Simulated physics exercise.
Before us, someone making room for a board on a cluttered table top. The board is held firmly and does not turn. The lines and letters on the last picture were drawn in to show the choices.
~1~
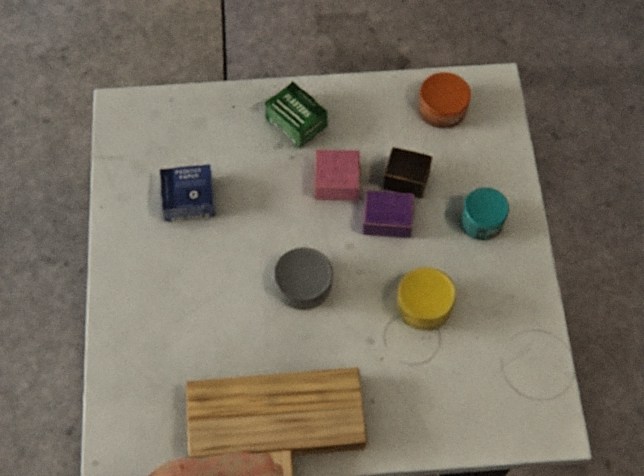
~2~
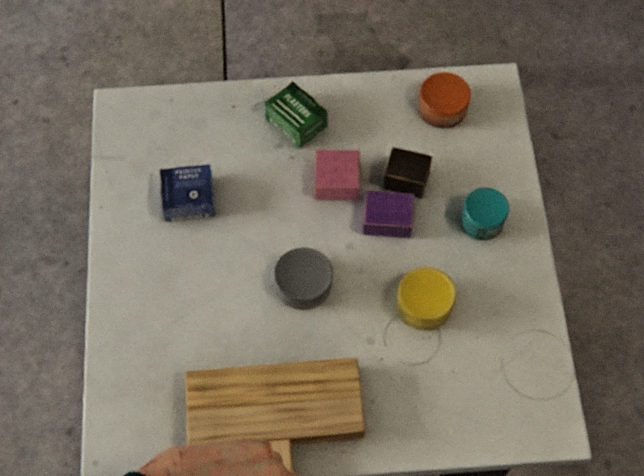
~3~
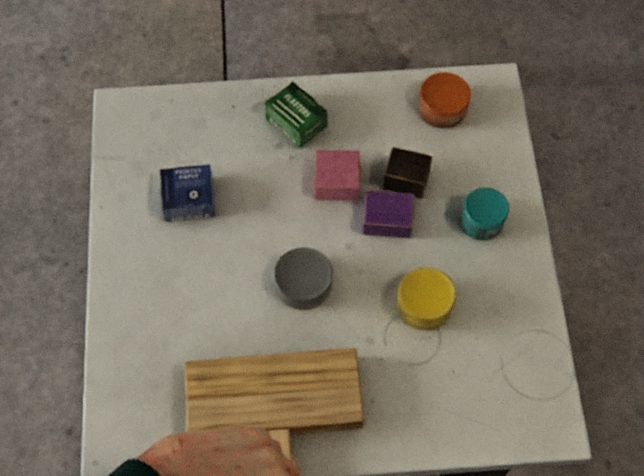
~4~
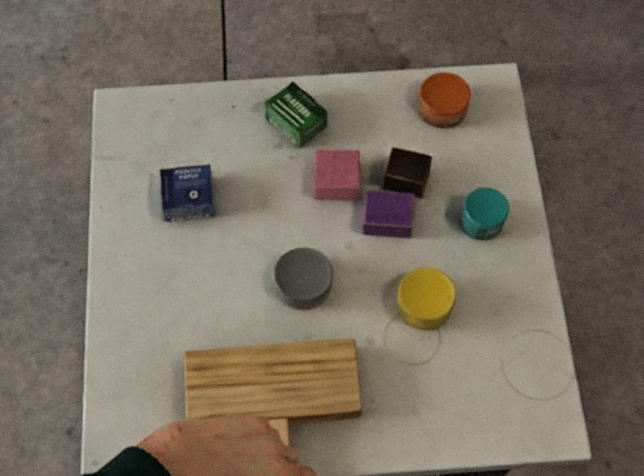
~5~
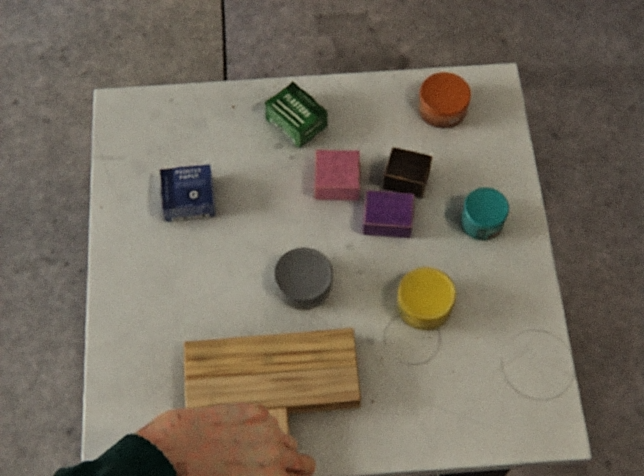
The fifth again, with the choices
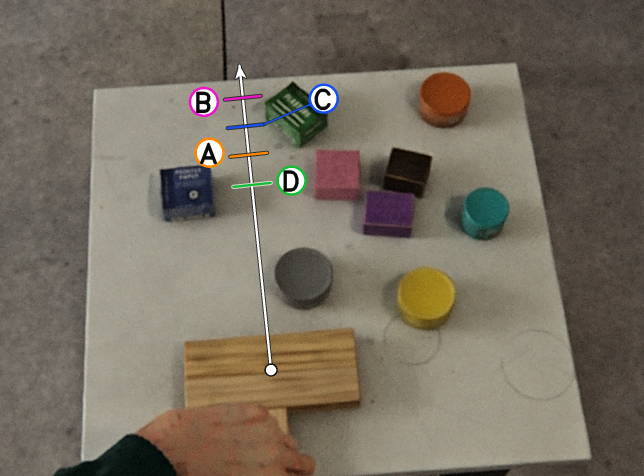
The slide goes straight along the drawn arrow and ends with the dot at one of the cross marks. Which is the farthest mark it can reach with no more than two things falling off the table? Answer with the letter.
Mark C.
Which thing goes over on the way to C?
It is the green box.
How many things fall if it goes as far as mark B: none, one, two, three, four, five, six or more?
By then, three.
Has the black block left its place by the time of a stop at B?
No.
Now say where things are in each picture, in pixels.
Green box (297, 115); purple block (388, 215); pink block (337, 175), in the first picture.
Board (274, 401); grey jar (304, 279), in the second picture.
Board (273, 390); black block (408, 173), in the third picture.
Board (273, 380); turquoise tub (485, 214), in the fourth picture.
Board (271, 370); green box (297, 115); purple block (388, 215); pink block (337, 175), in the fifth picture.
On the marked copy, A at (249, 155); B at (243, 98); C at (246, 126); D at (252, 185); the arrow from (271, 370) to (239, 65); the white dot at (271, 370).
Following C. Soon after the start, board (263, 281); grey jar (298, 220); orange jar (444, 101).
Later, board (253, 194); green box (300, 97); grey jar (293, 138).
In the end, board (247, 133); green box over the edge; grey jar (288, 80); one fallen.
As for the rest, A is within the limit but short; B drops three; D is within the limit but short.
